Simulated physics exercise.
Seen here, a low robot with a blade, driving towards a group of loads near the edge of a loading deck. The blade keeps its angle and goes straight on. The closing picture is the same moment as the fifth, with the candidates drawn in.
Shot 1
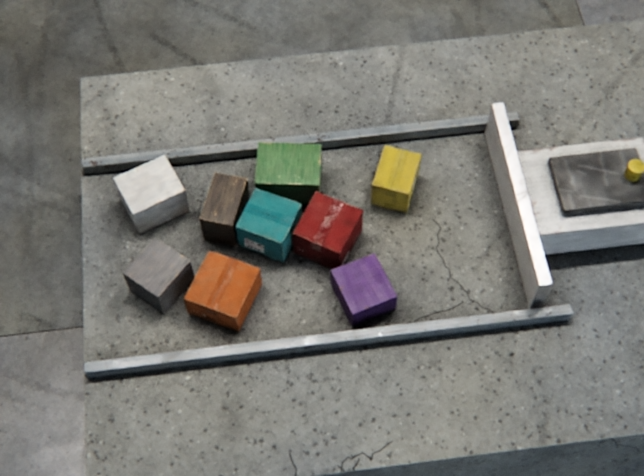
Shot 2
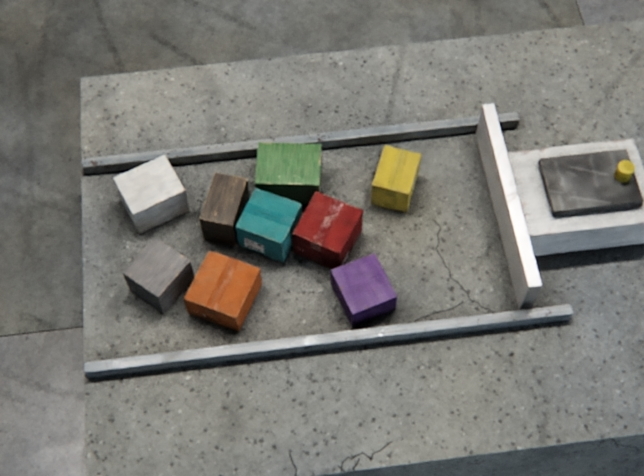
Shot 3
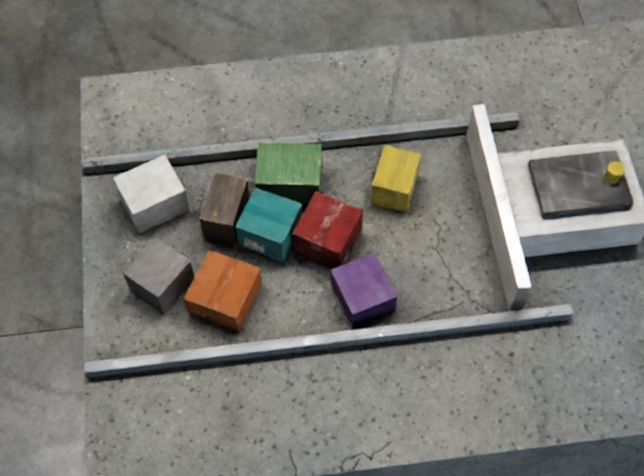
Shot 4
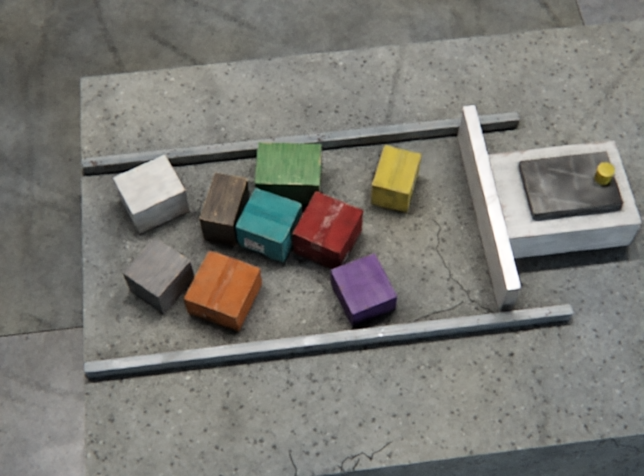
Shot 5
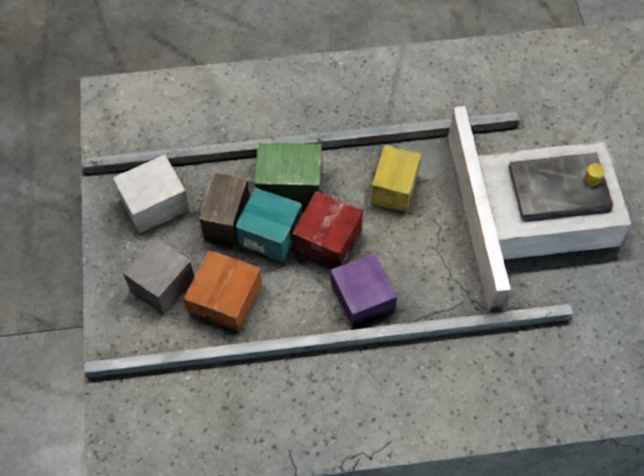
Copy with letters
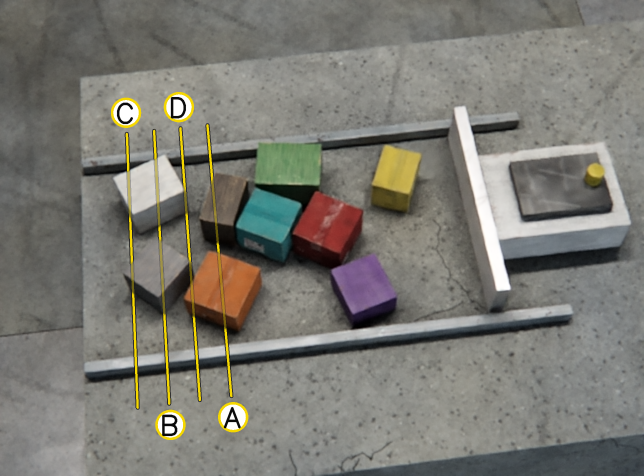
On a speckled grey concrete deck, nine coloured blocks sit clustered between two metal rails, with a white, wide-bladed machine at the right. The machine slides slowly leftward between the rails, narrowing the gap to the yellow and purple blocks, while all the blocks stay still and untouched.
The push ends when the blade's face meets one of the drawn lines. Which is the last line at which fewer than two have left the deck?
No farther than A.
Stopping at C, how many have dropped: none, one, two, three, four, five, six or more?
By then, six or more.
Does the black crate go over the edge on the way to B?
Yes.
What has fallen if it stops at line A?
The white crate goes over.
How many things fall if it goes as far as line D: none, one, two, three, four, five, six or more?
Three.
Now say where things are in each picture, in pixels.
Purple crate (363, 290); orange box (224, 291); yellow box (396, 179), in the first picture.
Robot (584, 182); black crate (225, 209), in the second picture.
Robot (573, 183); grey crate (160, 275), in the third picture.
Robot (563, 184); green crate (289, 174), in the fourth picture.
Robot (553, 185); purple crate (363, 290); orange box (224, 291); yellow box (396, 179), in the fifth picture.
On the marked copy, A at (218, 251); B at (161, 257); C at (132, 260); D at (189, 254).
Taking A. A third of the way, robot (461, 196); yellow box (353, 185); white crate (152, 195).
Two thirds of the way, robot (366, 207); white crate (117, 196); grey crate (152, 276).
When it is over, robot (295, 215); white crate over the edge; grey crate (90, 281); one fallen.
As for the rest, B drops four; C drops six; D drops three.
